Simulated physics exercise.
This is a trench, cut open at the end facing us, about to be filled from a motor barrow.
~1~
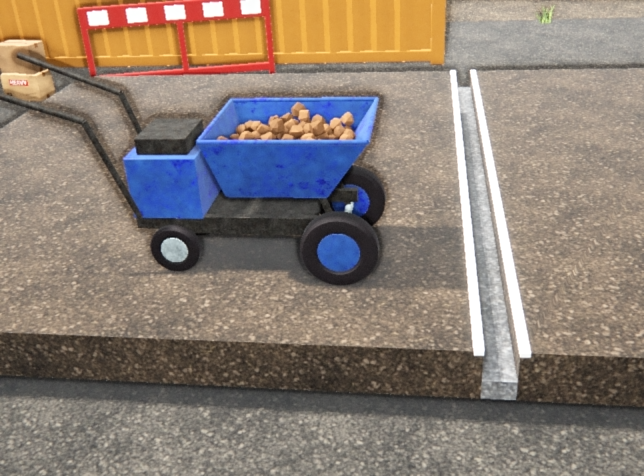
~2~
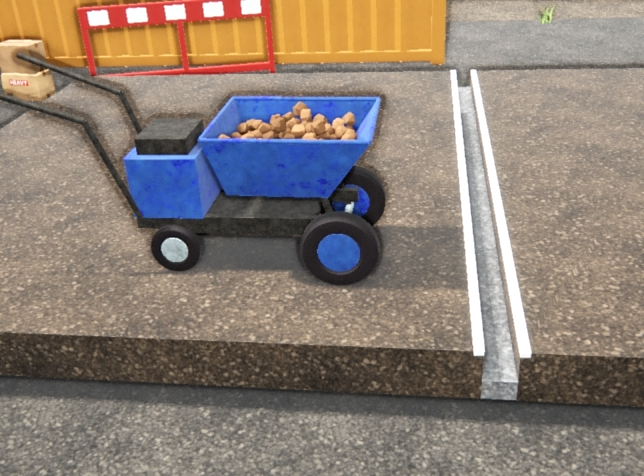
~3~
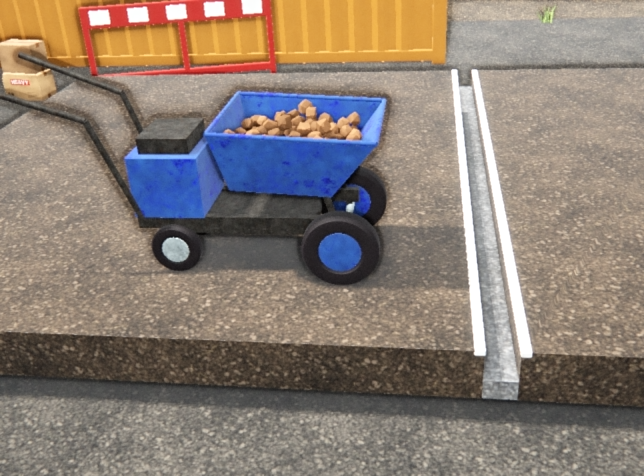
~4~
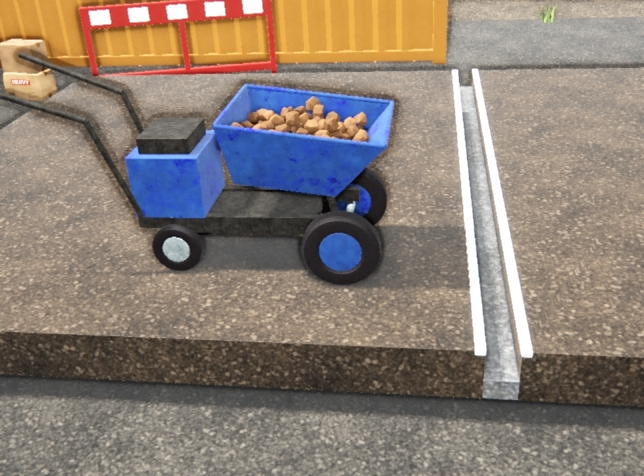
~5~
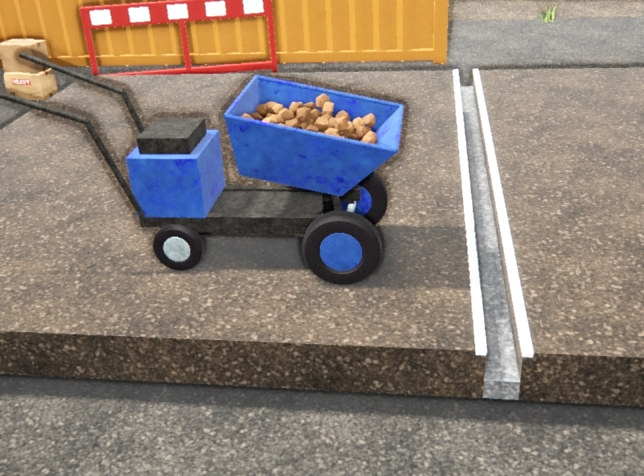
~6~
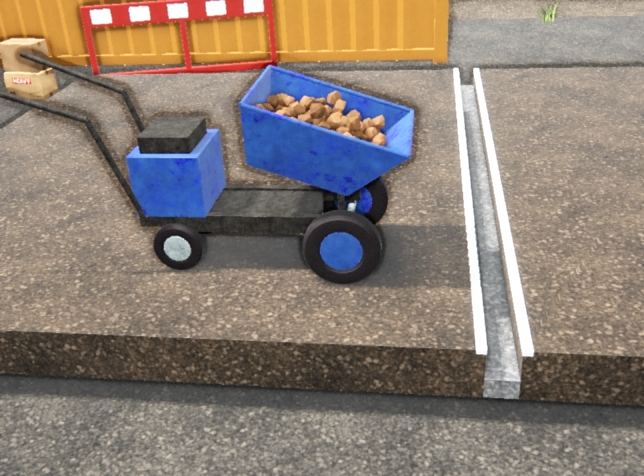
On a paved surface beside a narrow open trench, a blue motor barrow loaded with brown clods stands still, its skip level at first, then gradually tilting toward the right as its left end rises, the clods staying inside.
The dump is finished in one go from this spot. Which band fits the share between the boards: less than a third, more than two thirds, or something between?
The trench ends with between a third and two thirds of it.
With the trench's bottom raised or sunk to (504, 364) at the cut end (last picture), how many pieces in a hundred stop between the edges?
About 40 per cent.
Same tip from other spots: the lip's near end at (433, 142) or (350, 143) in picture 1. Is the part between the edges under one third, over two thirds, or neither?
First less than a third, then the middle third.
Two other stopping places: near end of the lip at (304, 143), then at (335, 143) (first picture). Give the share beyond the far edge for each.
The first gives 0 %, the second 10 %.
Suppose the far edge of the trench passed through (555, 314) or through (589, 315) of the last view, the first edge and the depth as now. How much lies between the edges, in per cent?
The first gives 80 %, the second 90 %.
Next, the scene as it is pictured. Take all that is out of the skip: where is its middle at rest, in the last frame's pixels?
Around (498, 251).
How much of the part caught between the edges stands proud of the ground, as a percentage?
Roughly 35 in a hundred.
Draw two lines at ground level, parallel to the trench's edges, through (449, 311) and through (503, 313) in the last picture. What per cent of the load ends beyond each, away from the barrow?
The first gives 80 %, the second 50 %.
Soon, skip tipped steeply; all in the skip.
A while on, skip tipped right over; most in the skip; a stray few short of the trench; about a quarter in or heaped over the trench; a stray few beyond it; a stray few falling.
Towards the end, skip tipped right over; about a quarter in the skip; a small part short of the trench; about half in or heaped over the trench; about a quarter beyond it.
Finally, skip tipped right over; a small part in the skip; a small part short of the trench; about half in or heaped over the trench; about a quarter beyond it.
